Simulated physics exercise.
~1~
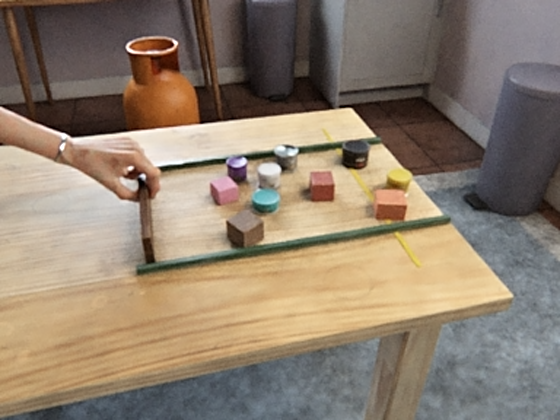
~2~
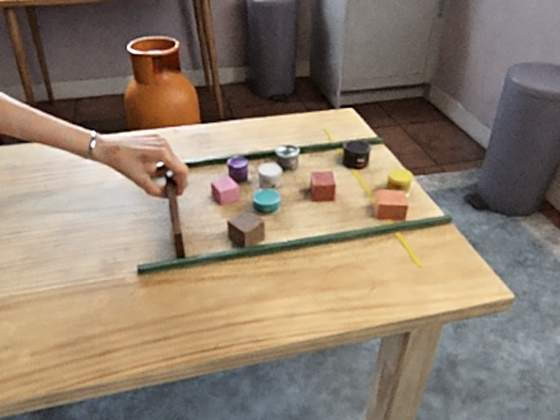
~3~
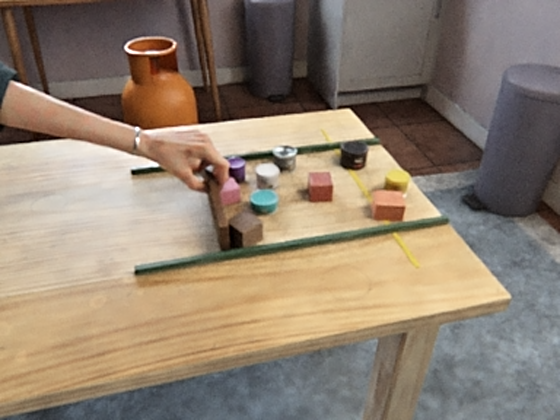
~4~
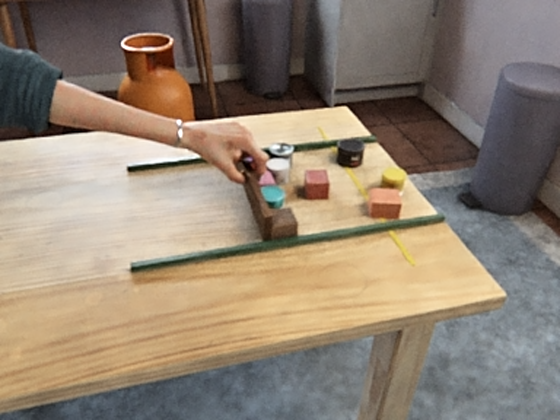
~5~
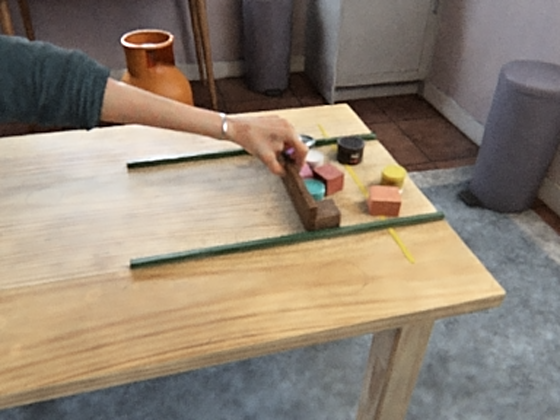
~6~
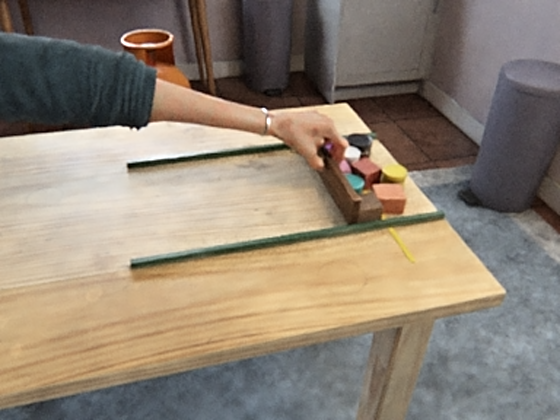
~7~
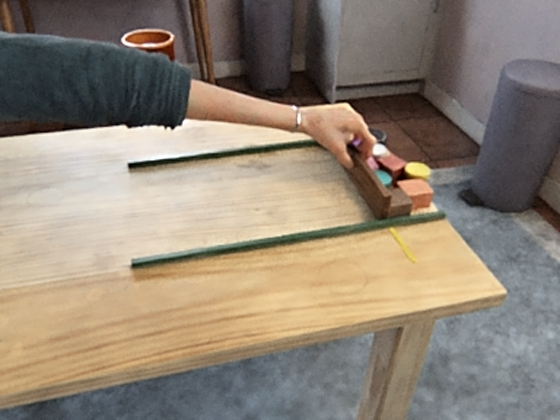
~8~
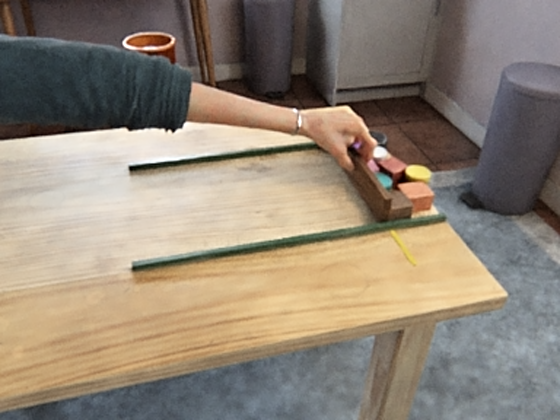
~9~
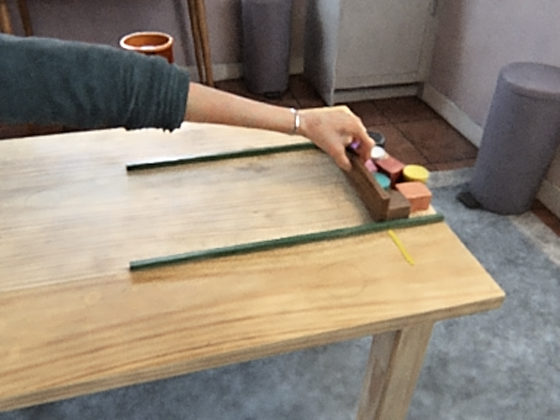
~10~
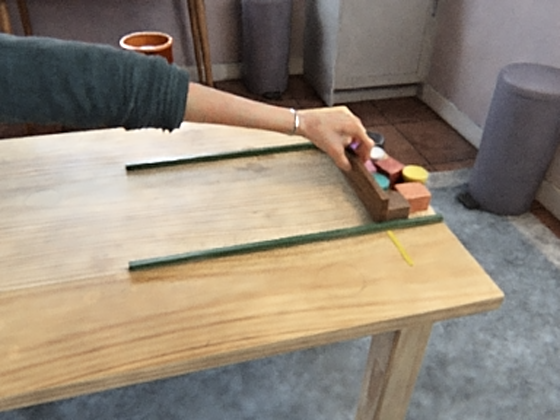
A hand slid an upright wooden board rightward along a table between two green strips, gathering small colorful blocks and round pots and pushing them together toward the far end, then stopped and held still with the bunch crowded near the edge and none fallen.
